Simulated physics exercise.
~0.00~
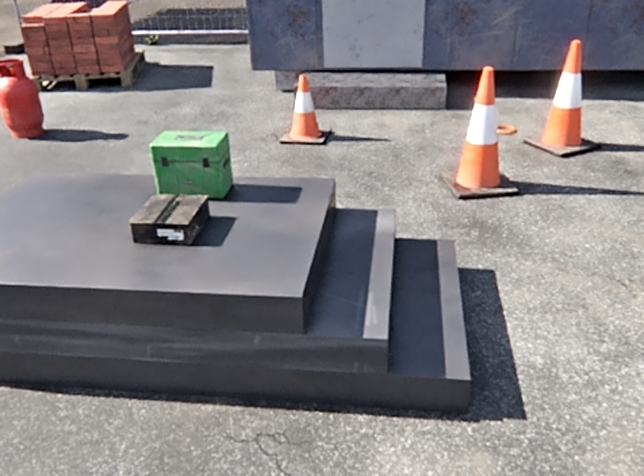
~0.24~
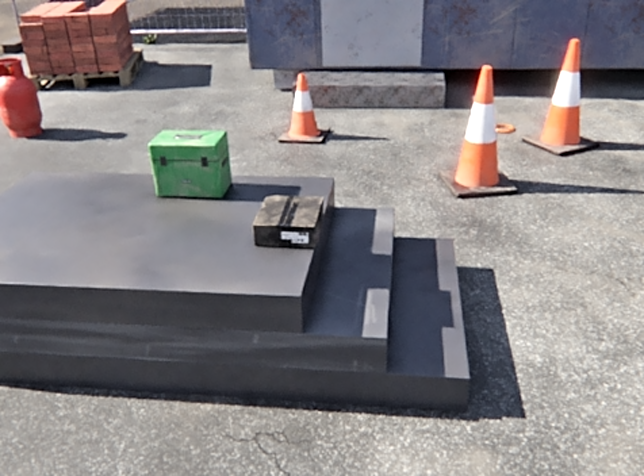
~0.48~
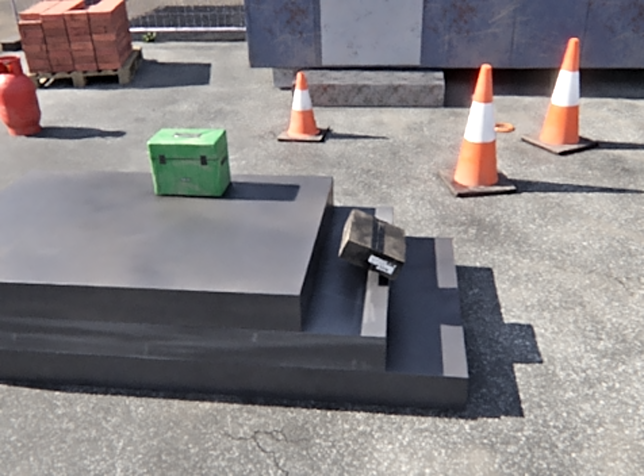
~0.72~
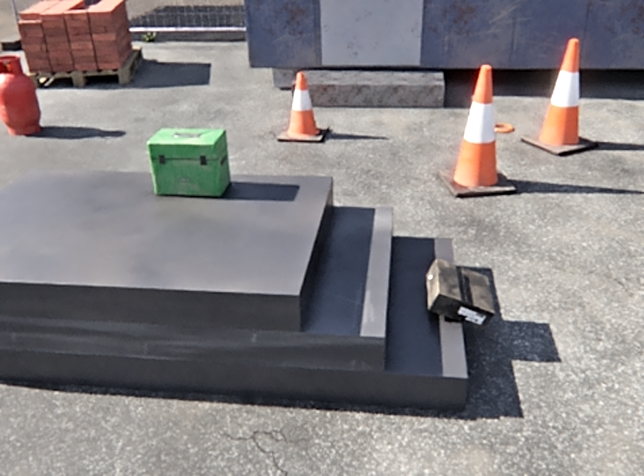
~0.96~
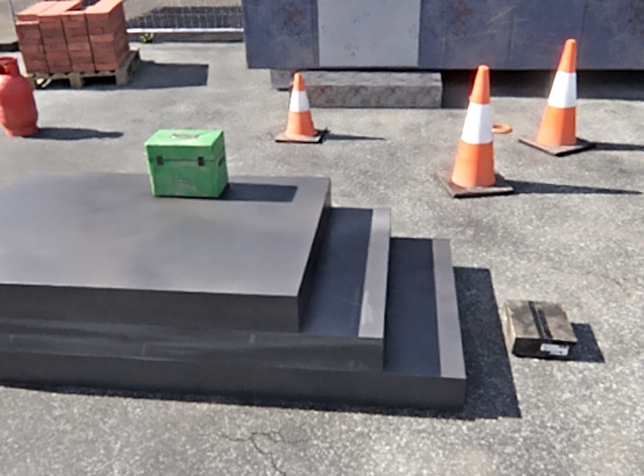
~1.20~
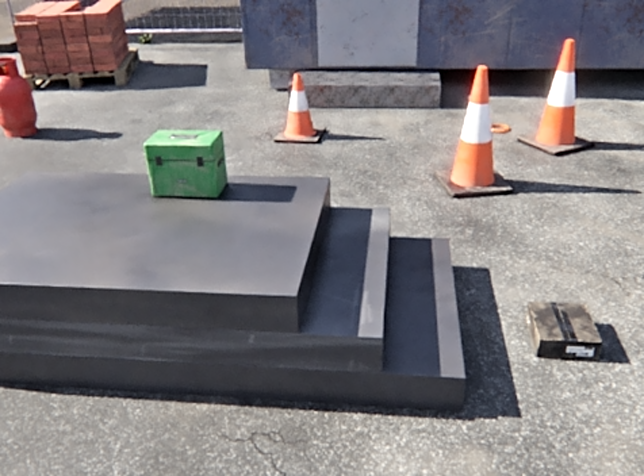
A black parcel slides past a green toolbox, tumbles down the steps and stops on the ground.
